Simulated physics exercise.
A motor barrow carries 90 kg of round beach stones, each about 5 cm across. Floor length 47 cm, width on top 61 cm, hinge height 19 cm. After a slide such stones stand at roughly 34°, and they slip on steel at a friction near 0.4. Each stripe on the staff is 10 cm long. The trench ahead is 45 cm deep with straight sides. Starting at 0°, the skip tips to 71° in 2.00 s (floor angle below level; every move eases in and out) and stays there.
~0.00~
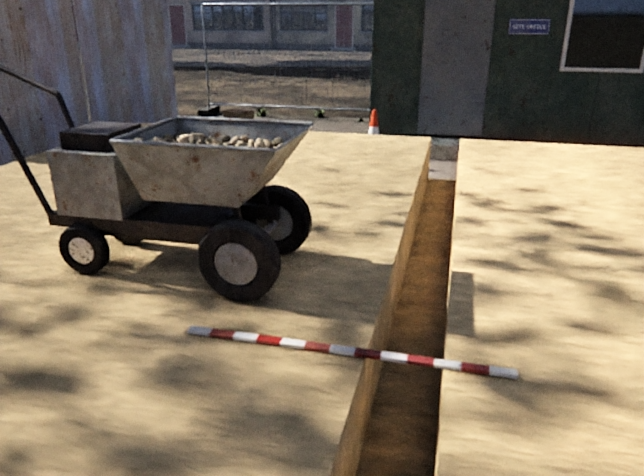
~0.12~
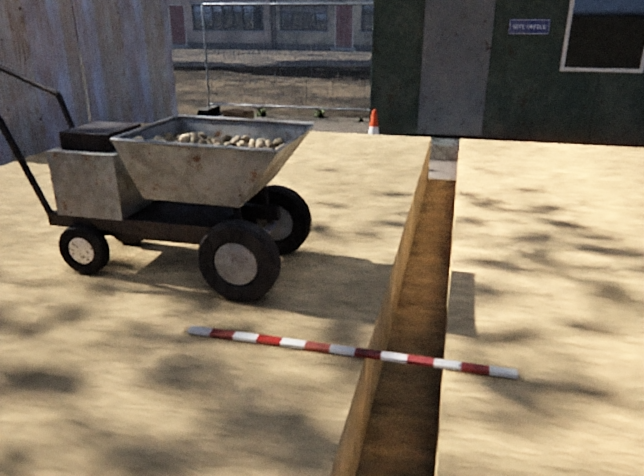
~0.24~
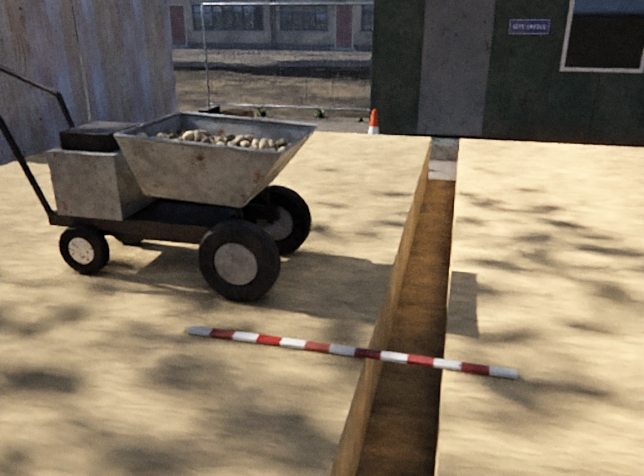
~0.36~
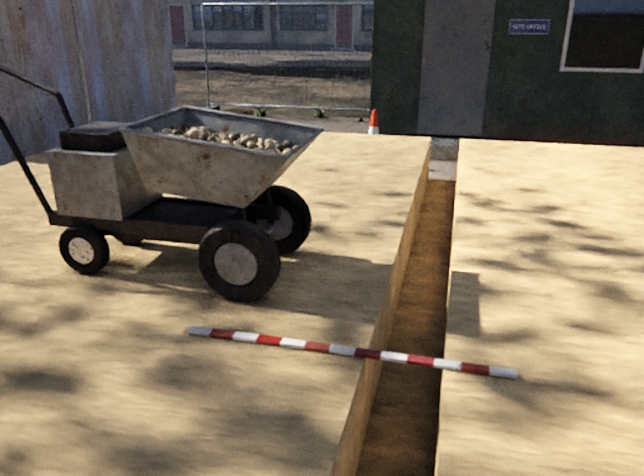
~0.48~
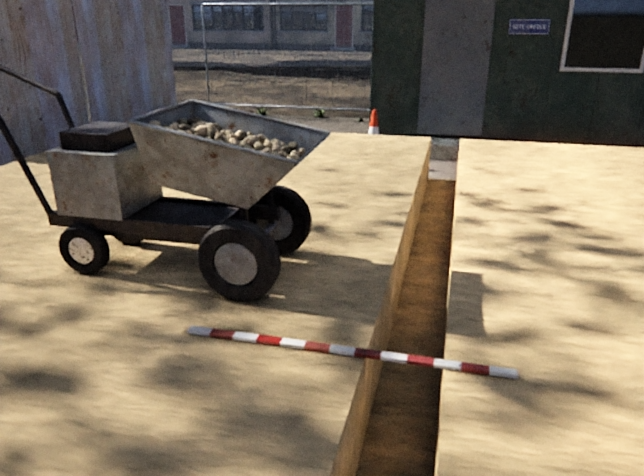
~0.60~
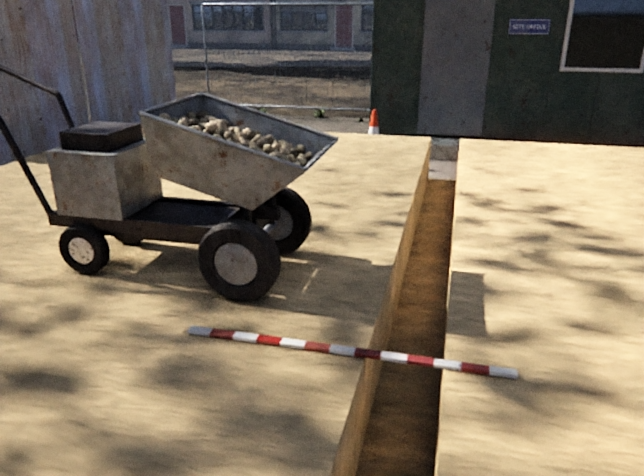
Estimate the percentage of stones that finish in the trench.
Close to 100 in a hundred.
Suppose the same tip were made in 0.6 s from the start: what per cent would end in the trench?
It would be near 90 per cent.
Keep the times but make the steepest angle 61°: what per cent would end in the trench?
In that case some 90 per cent.
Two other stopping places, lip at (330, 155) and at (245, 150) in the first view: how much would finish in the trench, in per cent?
Near 55 per cent from the first place, 75 from the second.
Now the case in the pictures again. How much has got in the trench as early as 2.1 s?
Some 60 per cent.
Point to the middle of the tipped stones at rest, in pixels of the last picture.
Around (414, 354).
After 1.5 s the floor is at 60°; 99 % in the skip, 1 % short of the trench; the foremost stones are at (382, 237).
After 2.1 s the floor is at 71°; 36 % in the skip, 2 % short of the trench, 61 % in the trench; the foremost stones are at (444, 352).
After 2.5 s the floor is at 71°; 14 % in the skip, 1 % short of the trench, 84 % in the trench; the foremost stones are at (451, 351).
After 4.4 s the floor is at 71°; 0 % in the skip, 100 % in the trench; the foremost stones are at (452, 352).
